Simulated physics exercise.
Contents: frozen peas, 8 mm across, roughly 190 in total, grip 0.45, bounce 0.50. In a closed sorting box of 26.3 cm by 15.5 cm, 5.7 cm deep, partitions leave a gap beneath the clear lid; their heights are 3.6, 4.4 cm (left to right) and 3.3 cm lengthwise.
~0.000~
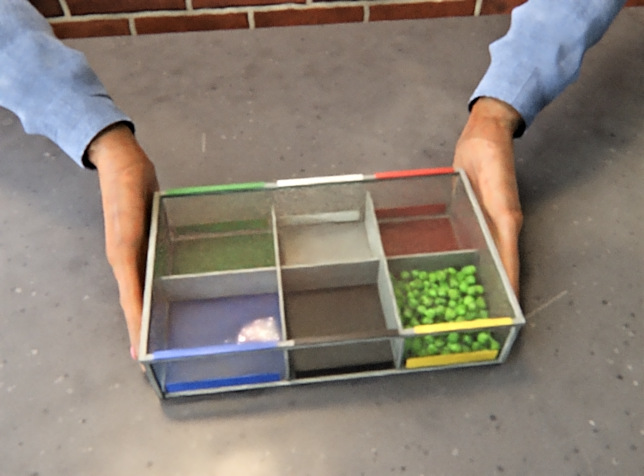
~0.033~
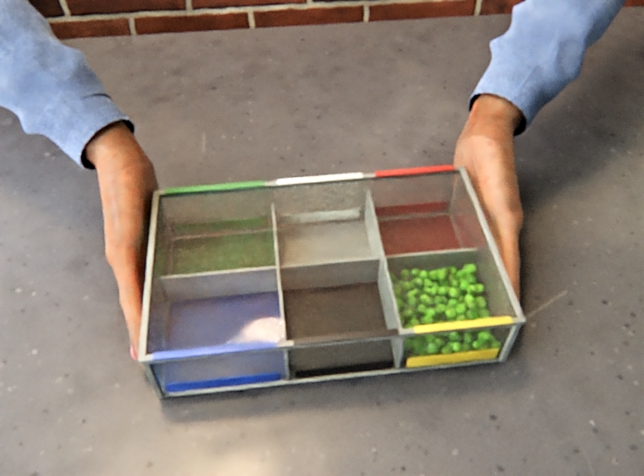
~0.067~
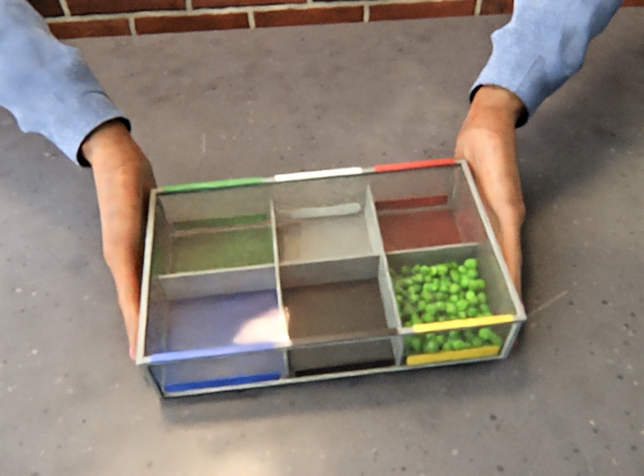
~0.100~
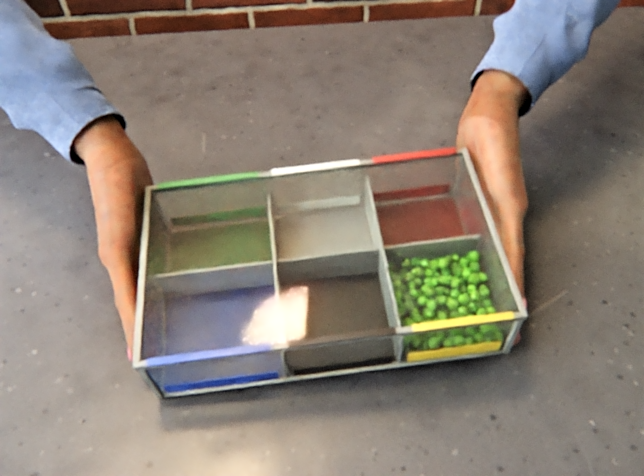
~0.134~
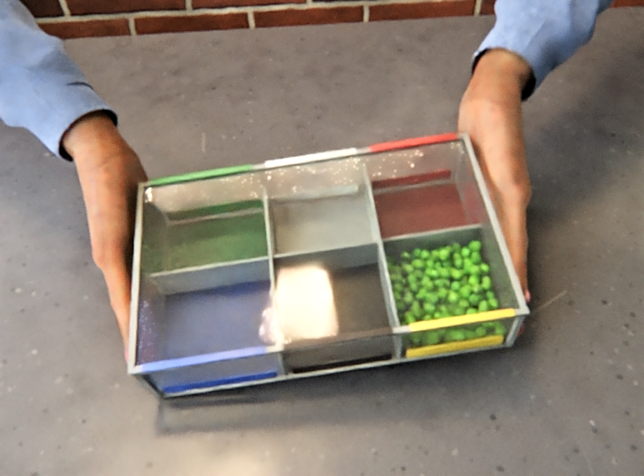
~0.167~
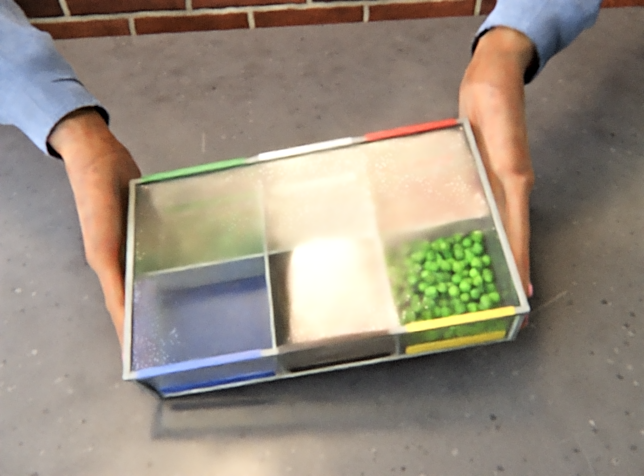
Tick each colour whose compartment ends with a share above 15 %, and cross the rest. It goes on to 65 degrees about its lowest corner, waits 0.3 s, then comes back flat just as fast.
As I see it, red compartment: Fails to beat the threshold; blue compartment: Fails to beat the threshold; green compartment: Fails to beat the threshold; yellow compartment: Beats the threshold; white compartment: Fails to beat the threshold; black compartment: Fails to beat the threshold.
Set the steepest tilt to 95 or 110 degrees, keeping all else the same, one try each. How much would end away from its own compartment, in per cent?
About 5 and 10 per cent.
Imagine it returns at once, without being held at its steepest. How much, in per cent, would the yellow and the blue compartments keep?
In that case yellow 95, blue 0.
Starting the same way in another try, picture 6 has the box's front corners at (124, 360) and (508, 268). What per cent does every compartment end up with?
Each compartment ends with, in per cent, red 0, blue 0, green 0, yellow 90, white 0 and black 10.
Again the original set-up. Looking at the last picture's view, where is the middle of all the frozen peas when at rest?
Centre at rest: Approx. (427, 330) px.
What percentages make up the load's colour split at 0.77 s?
Red 0 %, blue 0 %, green 0 %, yellow 95 %, white 0 %, black 5 %.
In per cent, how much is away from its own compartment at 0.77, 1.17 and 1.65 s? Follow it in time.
Estimates: 5 / 5 / 5.
Then, at 0.77 s, tilt 65 degrees; yellow 95 %, black 5 %.
After 1.17 s, tilt 37 degrees; yellow 95 %, black 5 %.
Then, at 1.65 s, tilt 0 degrees; yellow 95 %, black 5 %.
By 2.0 s all is still; red 0 %, blue 0 %, green 0 %, yellow 95 %, white 0 %, black 5 %.
